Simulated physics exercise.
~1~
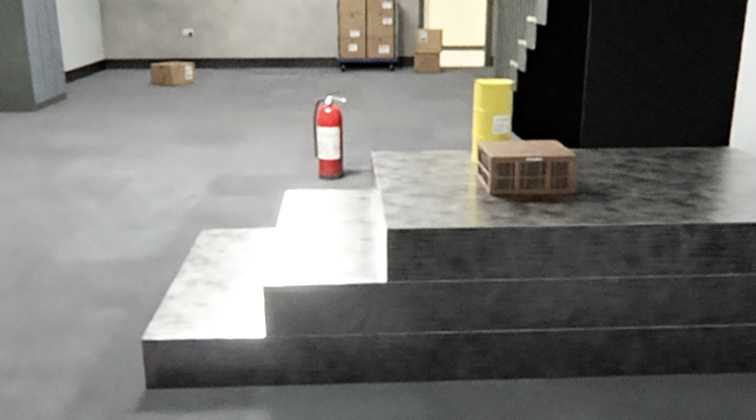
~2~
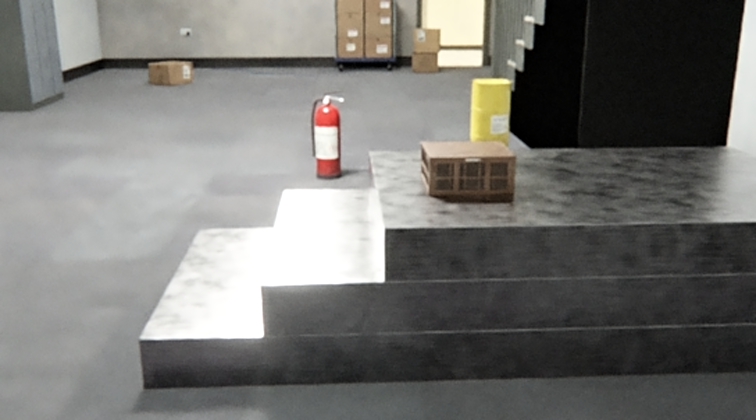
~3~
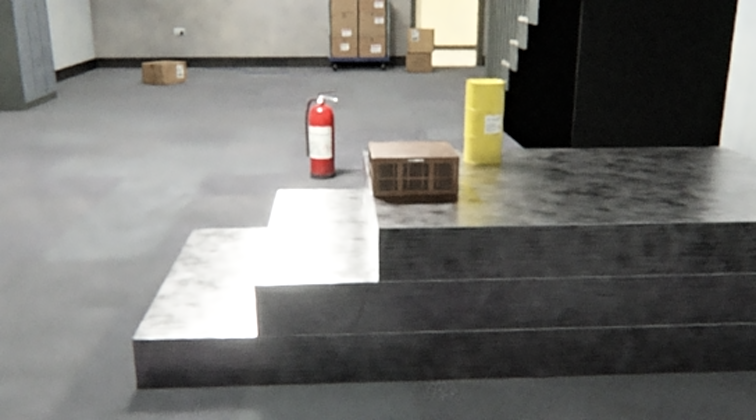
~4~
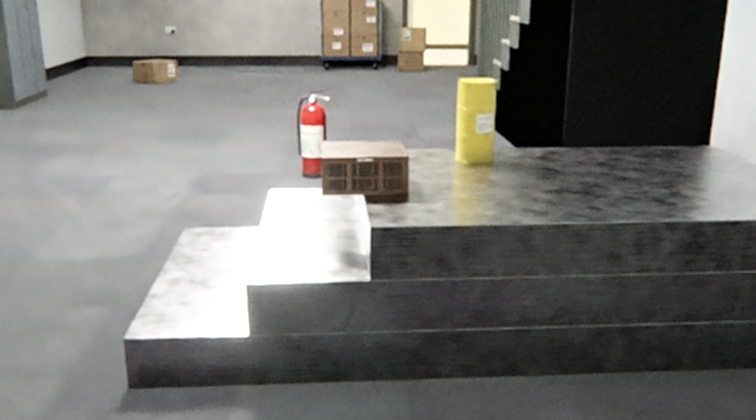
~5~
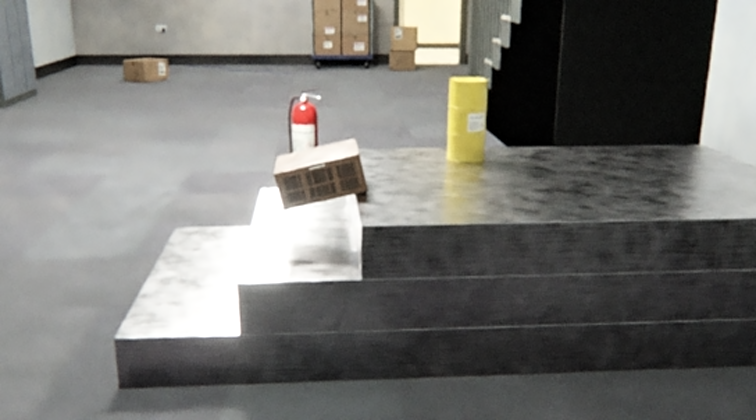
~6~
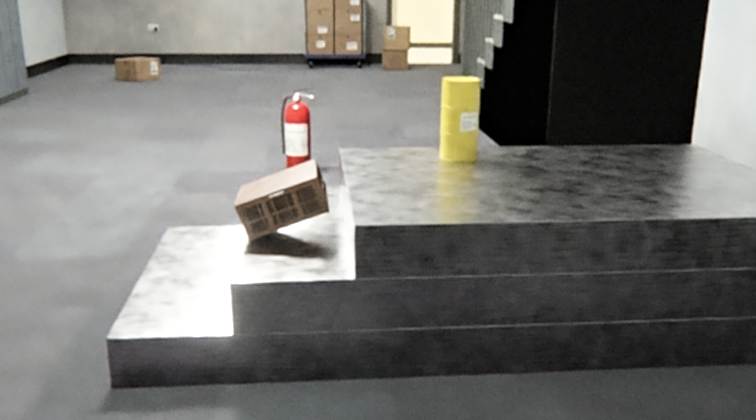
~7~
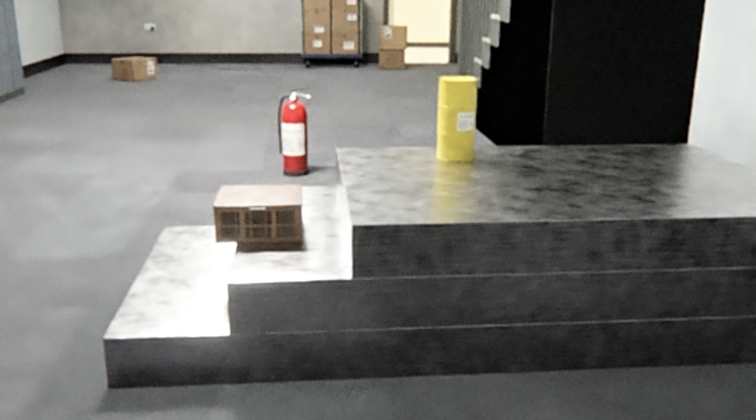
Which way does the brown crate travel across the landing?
The brown crate travels to the left, sliding over the landing's edge and down onto the step below.
A brown crate slides left across a dark, mottled landing at the top of a short flight of steps, seen from the side and slightly above in a large grey-floored room. A yellow canister stands towards the back of the landing, a red fire extinguisher stands on the floor behind the steps, and cardboard boxes sit by the far wall. The crate reaches the landing's left edge, tips over it and drops, tilted, towards the step below. It then settles level, caught on that step, while the canister stays in its place.
